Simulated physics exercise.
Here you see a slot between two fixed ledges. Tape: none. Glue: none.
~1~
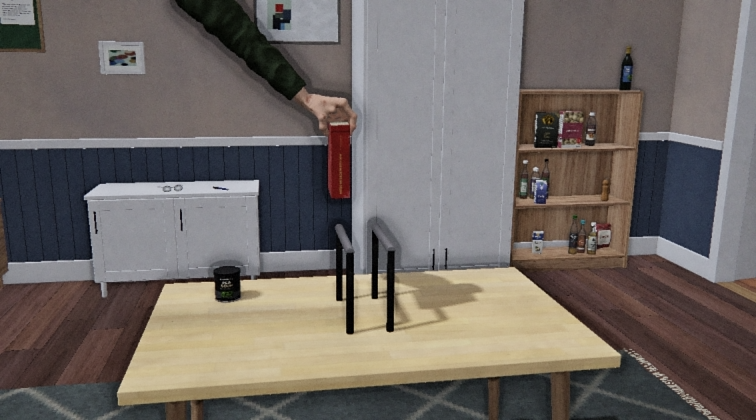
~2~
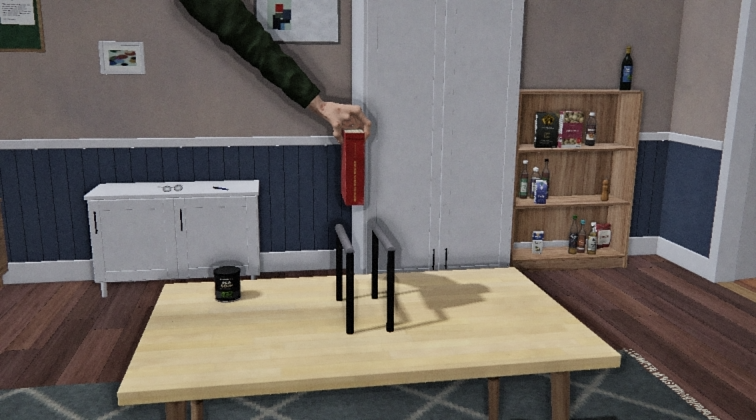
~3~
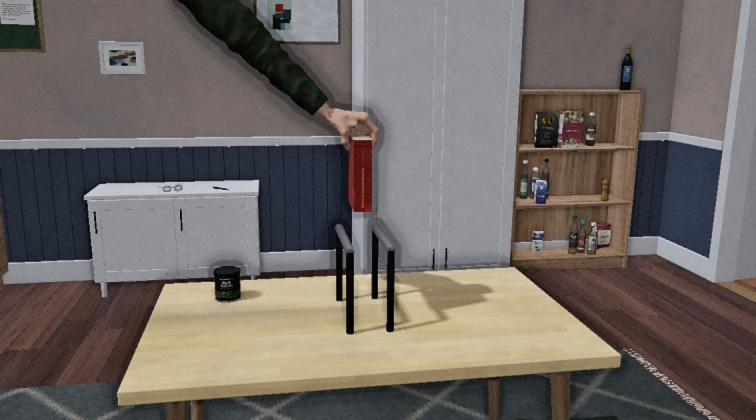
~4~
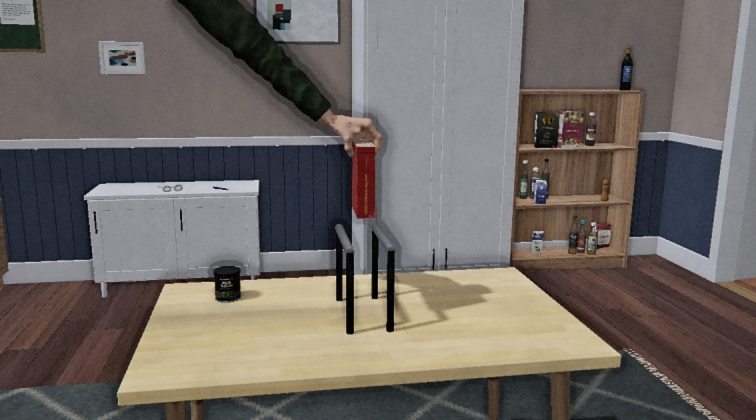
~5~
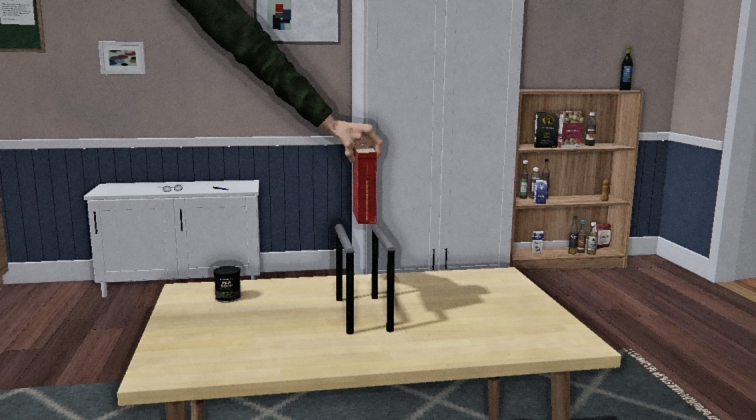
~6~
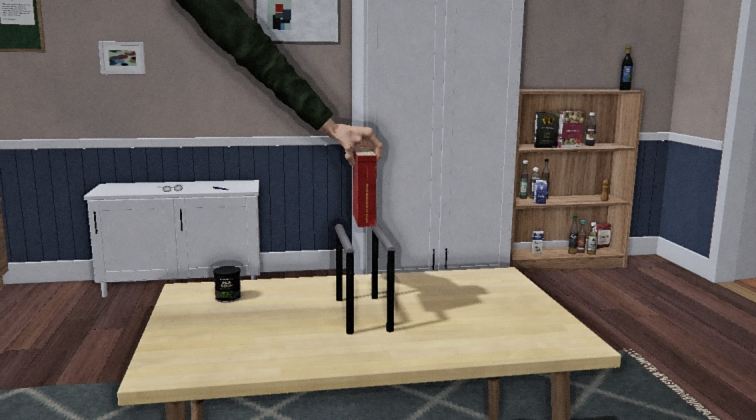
An arm in a dark green sleeve reaches in from the upper left of a room, seen from a fixed, slightly raised view facing a pale wooden table. A black tin sits on the table's left, a black-legged stand with a narrow gap near its middle, and cabinets and shelves behind. The hand carries an upright red book slightly right and down, then holds it nearly still above the gap.
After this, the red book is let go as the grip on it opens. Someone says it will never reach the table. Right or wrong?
Wrong.
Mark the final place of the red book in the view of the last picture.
Close to (364, 283) in the last picture.
Then, 0.20 s on from there, red book shifted a little near (364, 204).
Then, 0.30 s on from there, red book shifted about its own width near (364, 255).
Then, 0.40 s on from there, red book shifted well along near (364, 281).
In the end, moved from the start, red book; black tin unmoved. At the end, from the last picture's camera, red book near (364, 283). The book drops through.
